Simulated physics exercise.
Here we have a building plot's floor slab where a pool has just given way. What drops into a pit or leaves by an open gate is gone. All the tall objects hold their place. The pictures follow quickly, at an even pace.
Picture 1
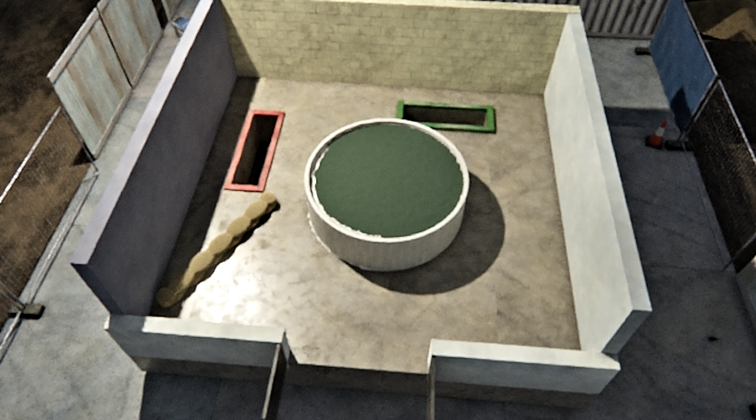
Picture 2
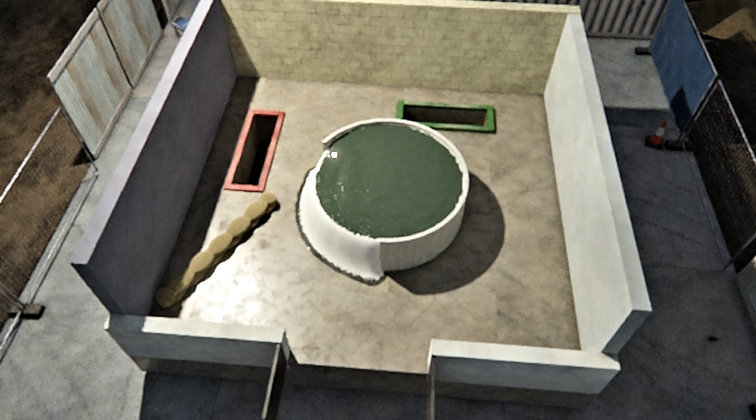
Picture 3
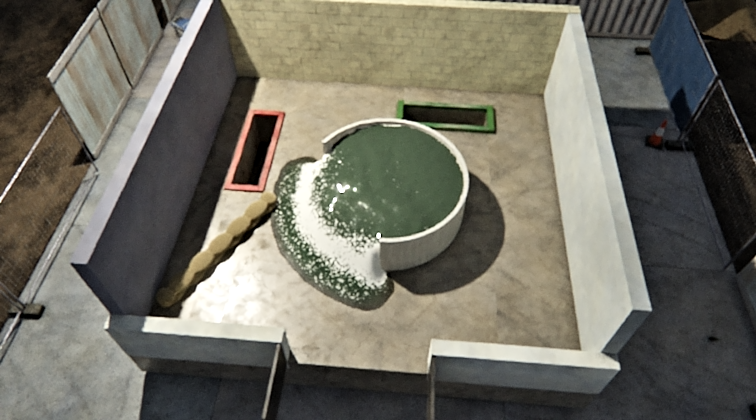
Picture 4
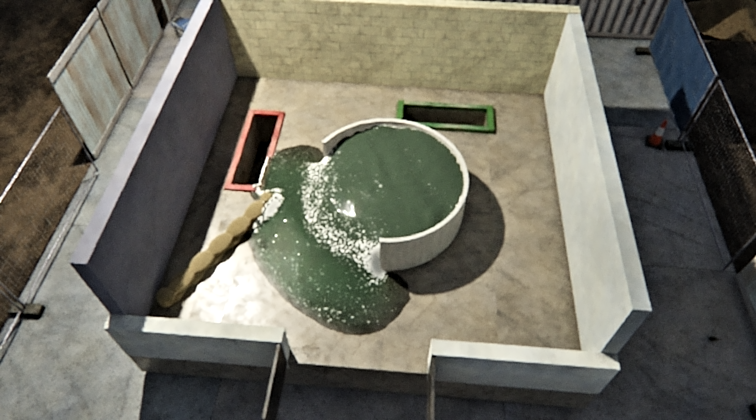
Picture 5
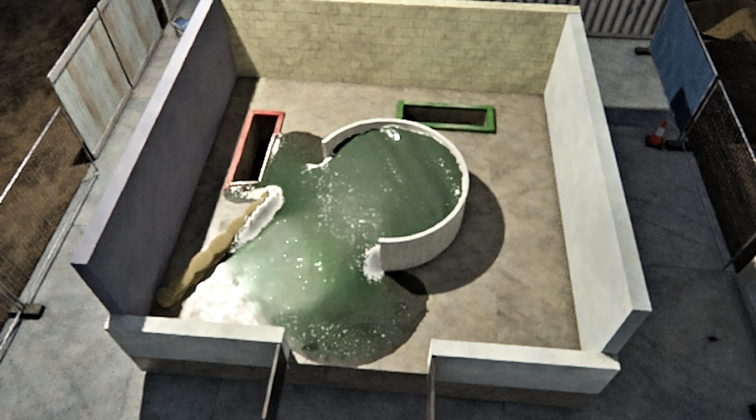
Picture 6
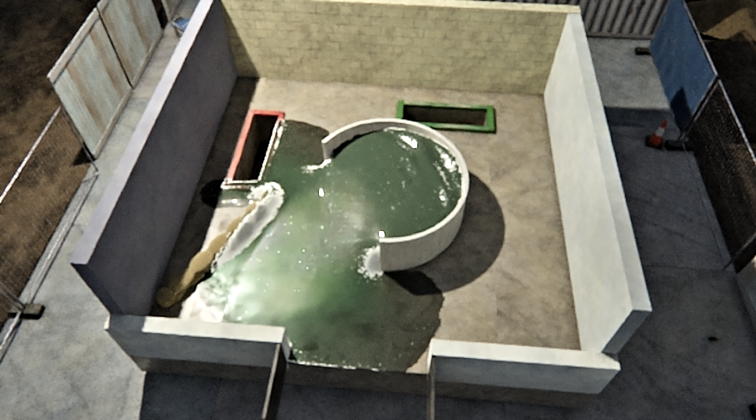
At first, a round white tank of still green water stands on a walled concrete slab. Then its lower left side gives way, and water pours out in a foaming sheet, spreading past the red-edged pit and against the wavy tan barrier, then across the floor to the front opening.
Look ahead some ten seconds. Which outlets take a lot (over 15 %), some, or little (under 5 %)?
One by one: The gate takes above 15 %; the red pit takes above 15 %; the green pit takes not even 5 %.
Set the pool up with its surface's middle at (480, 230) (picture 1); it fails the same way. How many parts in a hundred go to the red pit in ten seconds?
Parts in a hundred: Red 6.
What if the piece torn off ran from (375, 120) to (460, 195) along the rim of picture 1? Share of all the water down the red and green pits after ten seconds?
Parts in a hundred: Red 6, green 30.
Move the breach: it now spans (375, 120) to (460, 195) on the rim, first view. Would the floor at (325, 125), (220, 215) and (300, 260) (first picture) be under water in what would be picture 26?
In turn: Covered, not flooded, dry.
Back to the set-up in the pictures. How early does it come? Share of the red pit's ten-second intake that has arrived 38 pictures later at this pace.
Near 95 in a hundred.
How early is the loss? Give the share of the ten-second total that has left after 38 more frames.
Close to 85 %.
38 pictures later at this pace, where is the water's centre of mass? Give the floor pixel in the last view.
Around (342, 221).
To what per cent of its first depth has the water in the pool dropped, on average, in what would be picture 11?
Some 52 per cent.
A moment on, water covers 35 % of the floor; the gate 4 %, the red pit 6 %, the green pit 0 %.
Next, water covers 35 % of the floor; the gate 7 %, the red pit 9 %, the green pit 0 %.
Then, water covers 45 % of the floor; the gate 10 %, the red pit 15 %, the green pit 0 %.
Later, water covers 70 % of the floor; the gate 18 %, the red pit 19 %, the green pit 0 %.
In the end, water covers 95 % of the floor; the gate 23 %, the red pit 21 %, the green pit 0 %.
